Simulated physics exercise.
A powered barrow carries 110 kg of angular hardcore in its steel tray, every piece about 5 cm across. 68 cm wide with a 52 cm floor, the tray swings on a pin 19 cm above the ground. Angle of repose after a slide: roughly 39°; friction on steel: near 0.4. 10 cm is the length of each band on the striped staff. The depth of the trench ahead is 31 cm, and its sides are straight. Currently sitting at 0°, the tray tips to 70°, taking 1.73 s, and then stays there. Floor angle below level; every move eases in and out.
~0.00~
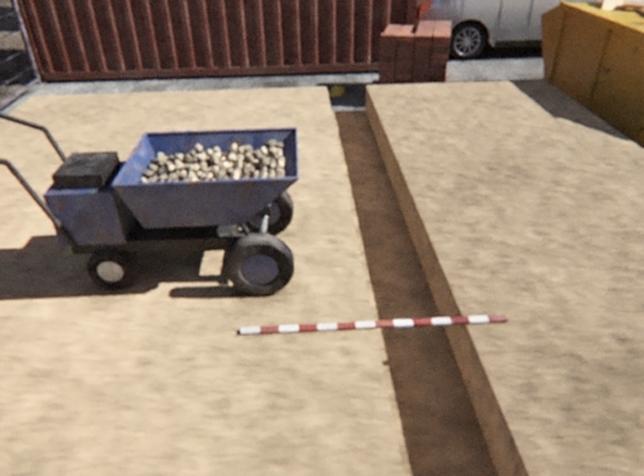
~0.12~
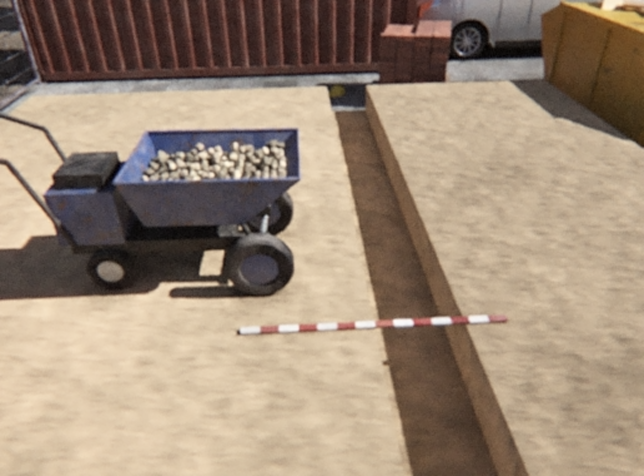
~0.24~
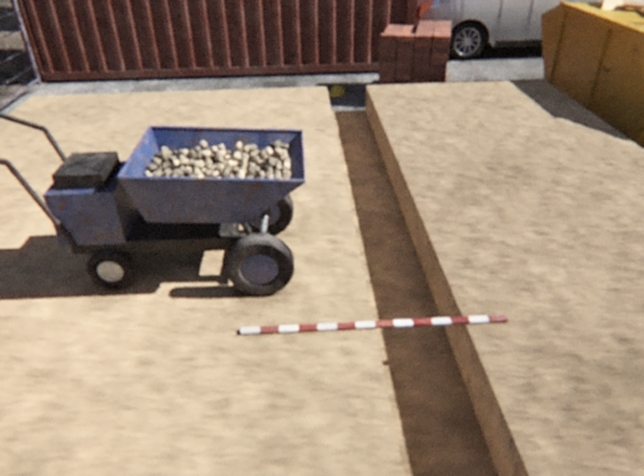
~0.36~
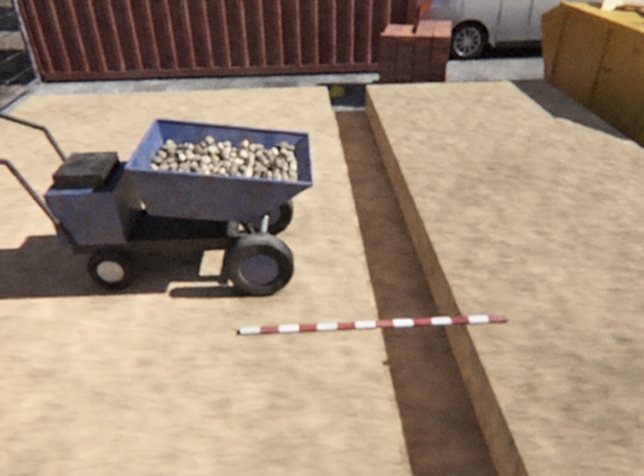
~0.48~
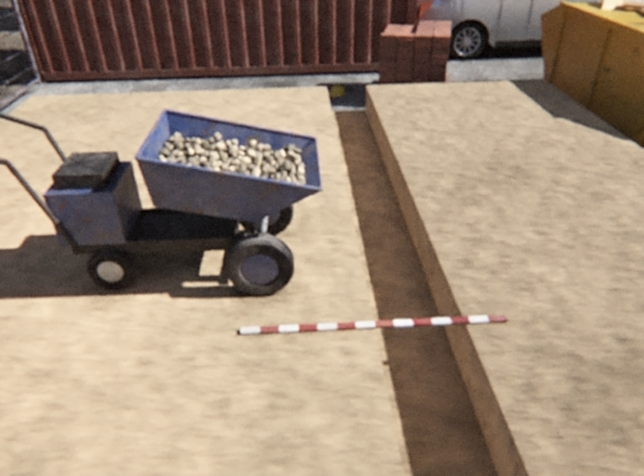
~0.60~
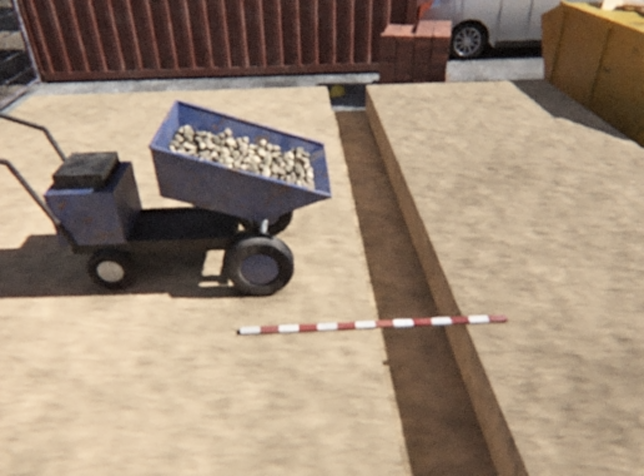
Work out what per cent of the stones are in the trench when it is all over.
It comes to roughly 100 per cent.
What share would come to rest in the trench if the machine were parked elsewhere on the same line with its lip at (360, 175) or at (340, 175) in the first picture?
I'd say some 75 per cent and some 95 per cent.
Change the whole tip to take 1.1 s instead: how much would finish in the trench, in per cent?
That works out at about 100 in a hundred.
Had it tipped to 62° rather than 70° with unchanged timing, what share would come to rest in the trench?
In that case near 85 per cent.
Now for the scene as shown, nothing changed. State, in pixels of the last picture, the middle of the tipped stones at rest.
At about pixel (398, 285) in the last view.
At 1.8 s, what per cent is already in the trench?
Around 45 per cent of it.
After 1.3 s the floor is at 59°; 100 % in the tray; the foremost stones are at (358, 225).
After 1.8 s the floor is at 70°; 54 % in the tray, 46 % in the trench; the foremost stones are at (420, 289).
After 2.2 s the floor is at 70°; 17 % in the tray, 83 % in the trench; the foremost stones are at (426, 273).
After 4.1 s the floor is at 70°; 0 % in the tray, 100 % in the trench; the foremost stones are at (425, 273).
